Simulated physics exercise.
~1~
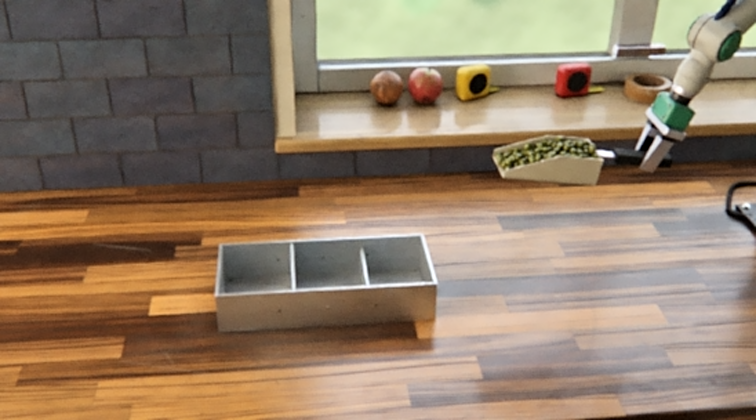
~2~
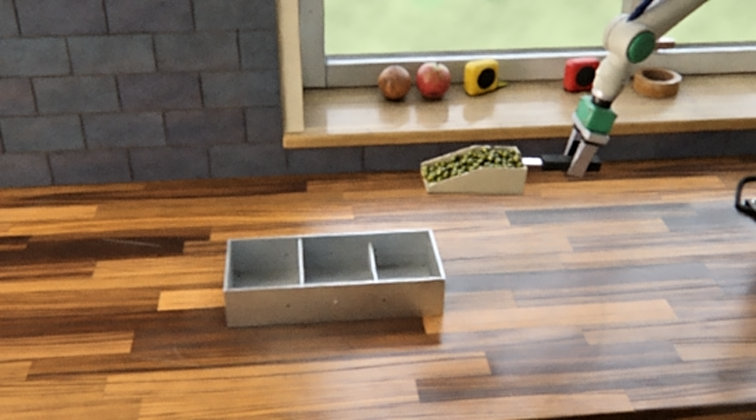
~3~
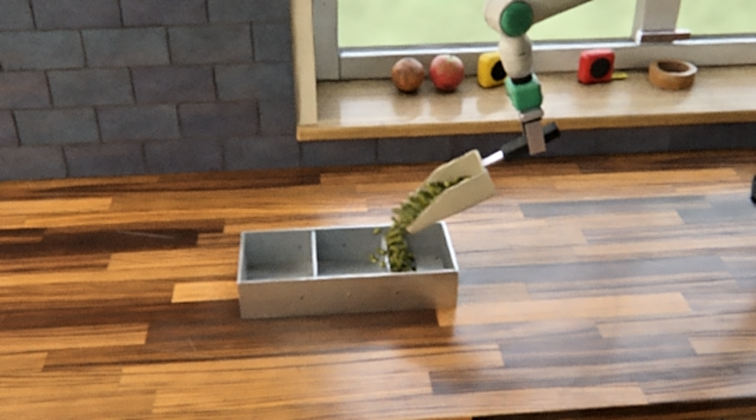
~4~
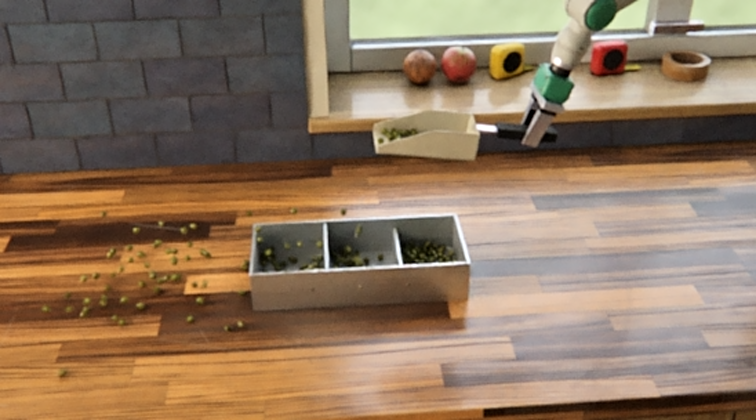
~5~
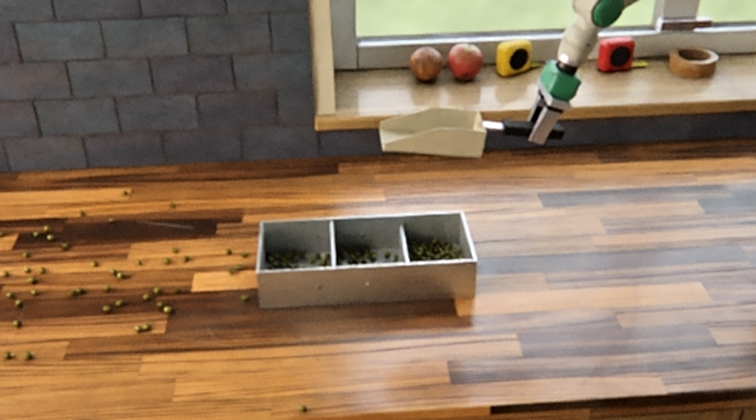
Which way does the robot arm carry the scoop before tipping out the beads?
The robot arm carries the scoop to the left, toward the divided box.
